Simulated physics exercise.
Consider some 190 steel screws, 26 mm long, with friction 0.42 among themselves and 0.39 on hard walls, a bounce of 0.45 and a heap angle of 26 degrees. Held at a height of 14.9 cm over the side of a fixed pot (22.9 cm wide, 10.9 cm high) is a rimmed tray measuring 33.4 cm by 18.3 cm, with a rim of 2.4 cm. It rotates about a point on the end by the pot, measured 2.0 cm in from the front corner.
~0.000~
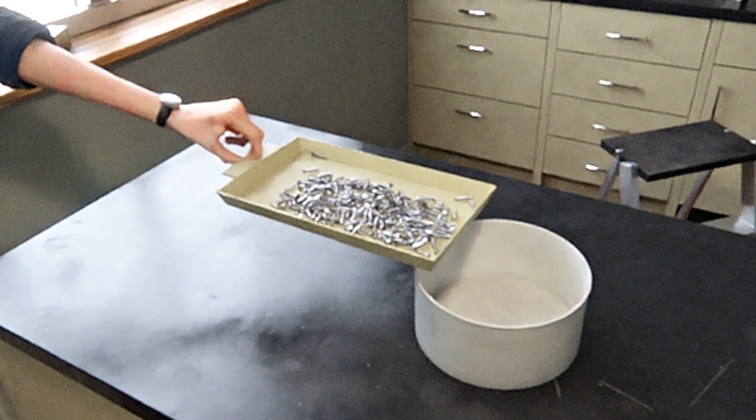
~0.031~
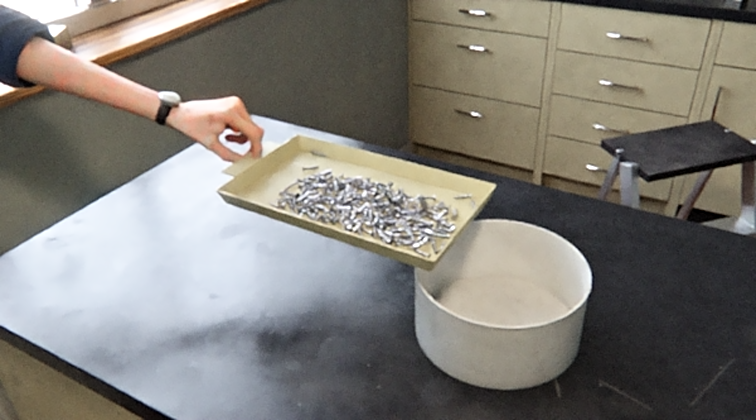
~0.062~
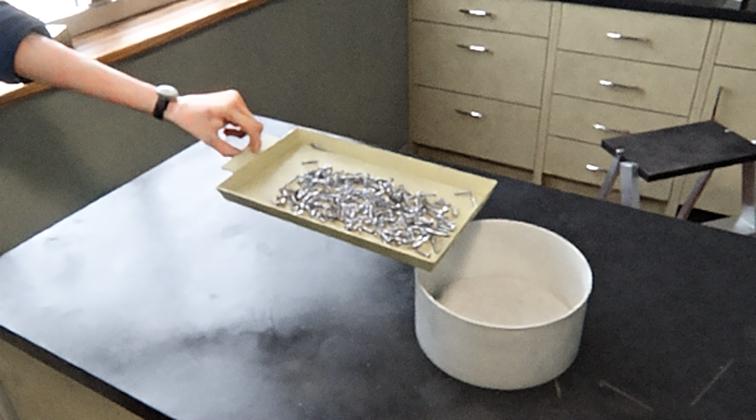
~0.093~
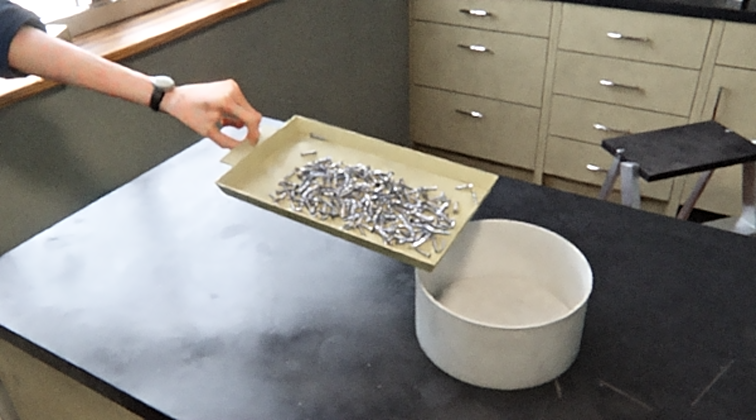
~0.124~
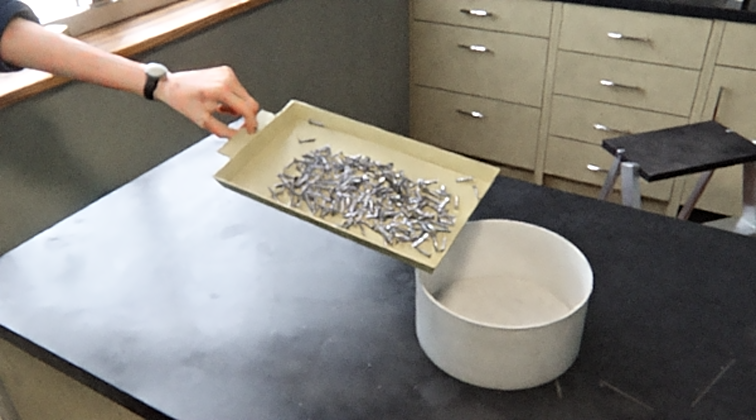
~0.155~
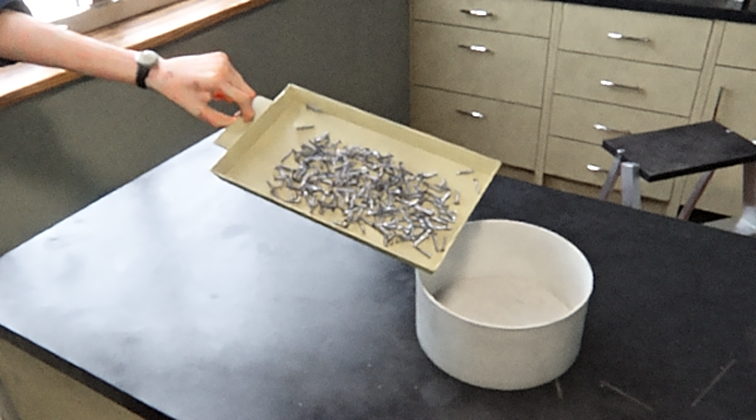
On a dark tabletop in a room with cream drawers, a hand wearing a wristwatch holds a shallow yellowish tray of small silvery metal pieces beside a round white pot. The hand gradually raises the tray's left end, slanting it modestly toward the pot, while the pieces stay heaped on it.
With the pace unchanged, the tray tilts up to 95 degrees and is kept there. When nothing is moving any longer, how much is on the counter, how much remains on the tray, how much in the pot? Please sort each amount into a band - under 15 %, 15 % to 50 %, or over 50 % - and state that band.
Counter: Over 50 %; tray: Under 15 %; pot: Under 15 %.
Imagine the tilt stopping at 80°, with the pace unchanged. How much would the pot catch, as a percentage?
I'd say close to 0 percent.
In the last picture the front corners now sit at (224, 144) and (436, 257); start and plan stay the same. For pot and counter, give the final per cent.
You'd end with pot at 95 and counter at 5.
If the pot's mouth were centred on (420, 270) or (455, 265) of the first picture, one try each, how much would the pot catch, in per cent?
Some 50 and 20 per cent.
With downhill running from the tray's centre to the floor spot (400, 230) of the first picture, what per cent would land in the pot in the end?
I'd say close to 60 %.
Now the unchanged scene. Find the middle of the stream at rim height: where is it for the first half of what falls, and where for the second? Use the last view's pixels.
First near (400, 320), then at (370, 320).
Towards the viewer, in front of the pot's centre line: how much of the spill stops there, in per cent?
About 100 percent of the spill.
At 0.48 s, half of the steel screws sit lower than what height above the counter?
Median height: Approx. 18 cm.
Then, at 0.35 s, tilt 58 degrees; the tray holds 100 %, the pot 0 %.
After 0.48 s, tilt 84 degrees; the tray holds 95 %, the pot 0 %.
After 0.74 s, tilt 95 degrees; the tray holds 0 %, the pot 0 %.
In the end, at 1.5 s, counter 100 %, tray 0 %, pot 0 %.
